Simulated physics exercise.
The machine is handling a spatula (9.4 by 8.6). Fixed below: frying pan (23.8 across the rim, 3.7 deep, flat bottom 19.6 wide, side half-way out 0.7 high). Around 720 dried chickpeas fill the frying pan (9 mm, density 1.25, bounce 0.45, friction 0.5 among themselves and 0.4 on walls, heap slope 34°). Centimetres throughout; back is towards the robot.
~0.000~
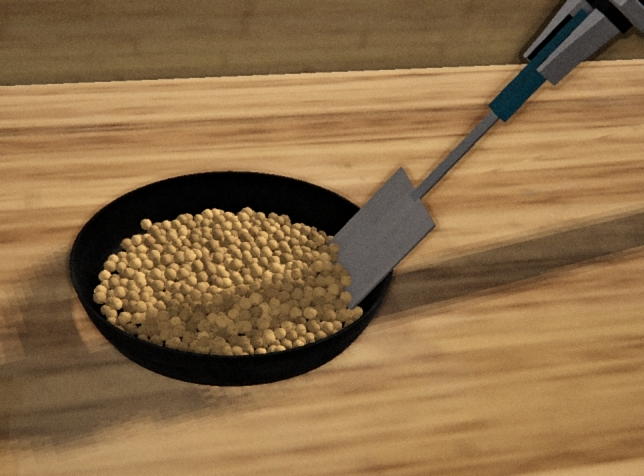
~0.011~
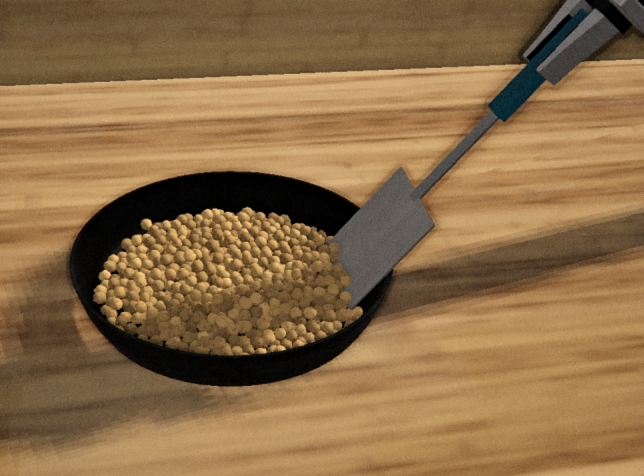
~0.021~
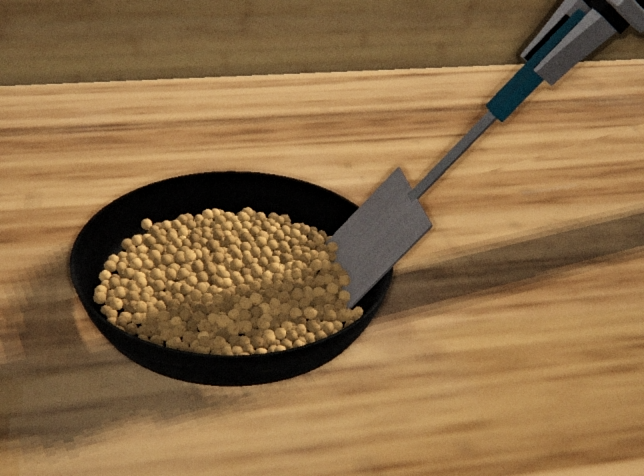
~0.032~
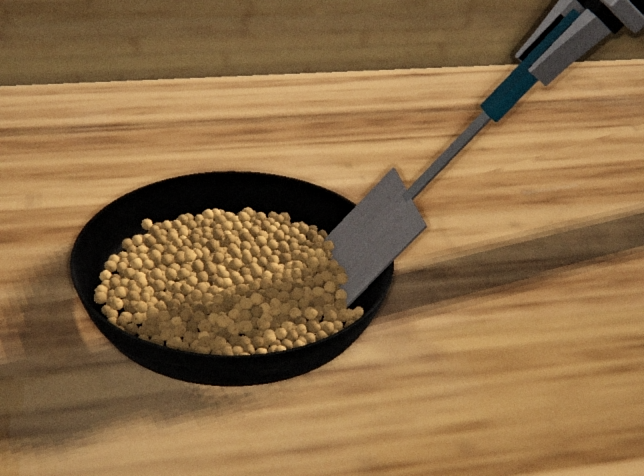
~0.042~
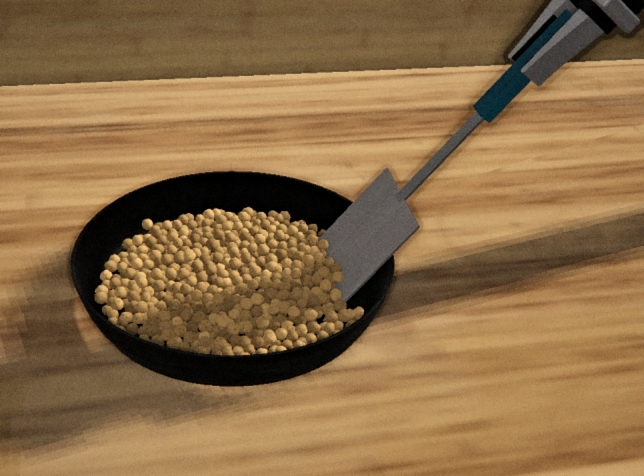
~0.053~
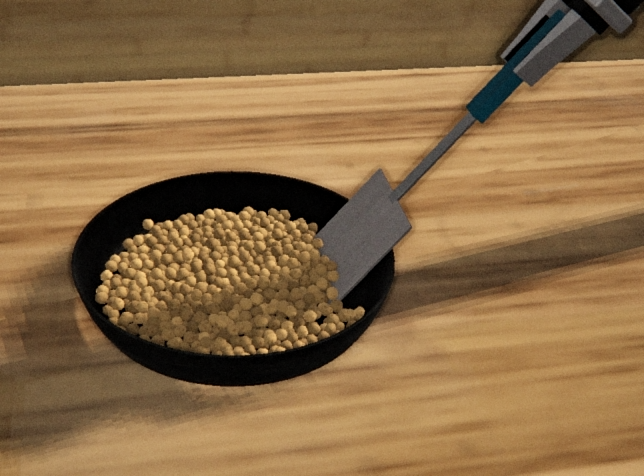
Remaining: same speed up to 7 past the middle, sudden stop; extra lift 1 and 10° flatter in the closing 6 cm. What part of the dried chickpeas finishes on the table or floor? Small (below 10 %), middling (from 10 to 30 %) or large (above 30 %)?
On the table or floor the share is small, below 10 %.
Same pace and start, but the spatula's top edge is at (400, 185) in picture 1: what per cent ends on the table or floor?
Some 5 per cent.
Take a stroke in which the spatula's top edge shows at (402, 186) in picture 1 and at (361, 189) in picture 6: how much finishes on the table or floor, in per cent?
About 10 per cent.
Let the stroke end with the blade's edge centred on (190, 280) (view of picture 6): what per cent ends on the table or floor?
About 0 per cent.
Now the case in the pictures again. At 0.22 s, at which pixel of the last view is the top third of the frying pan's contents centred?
Near (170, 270).
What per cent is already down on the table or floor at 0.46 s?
Roughly 0 per cent.
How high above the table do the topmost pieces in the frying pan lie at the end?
Some 5.0 cm.
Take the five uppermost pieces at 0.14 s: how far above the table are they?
About 4 cm.
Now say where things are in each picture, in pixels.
In the first picture, spatula top edge at (418, 195), sloping 51°; upper third of the load around (238, 274), from x 100 to 355, top at y 215; 723 in the frying pan.
In the second picture, spatula top edge at (417, 195), sloping 51°; upper third of the load around (238, 274), from x 100 to 355, top at y 215.
In the third picture, spatula top edge at (415, 195), sloping 51°; upper third of the load around (241, 274), from x 100 to 360, top at y 215.
In the fourth picture, spatula top edge at (410, 195), sloping 51°; upper third of the load around (246, 272), from x 100 to 360, top at y 215.
In the fifth picture, spatula top edge at (403, 196), sloping 51°; upper third of the load around (248, 271), from x 100 to 360, top at y 215.
In the sixth picture, spatula top edge at (395, 196), sloping 51°; upper third of the load around (254, 270), from x 100 to 360, top at y 215; 723 in the frying pan.
After 0.14 s, sloping 51°, highest piece 4 above the table; 723 in the frying pan.
After 0.22 s, sloping 47°, highest piece 4 above the table; 723 in the frying pan.
After 0.46 s, sloping 41°, highest piece 5 above the table; 711 in the frying pan, 12 on the table or floor.
After 1.51 s, sloping 41°, highest piece 5 above the table; 710 in the frying pan, 13 on the table or floor.
At rest, 710 in the frying pan, 13 on the table or floor. That is 2 % on the table or floor.
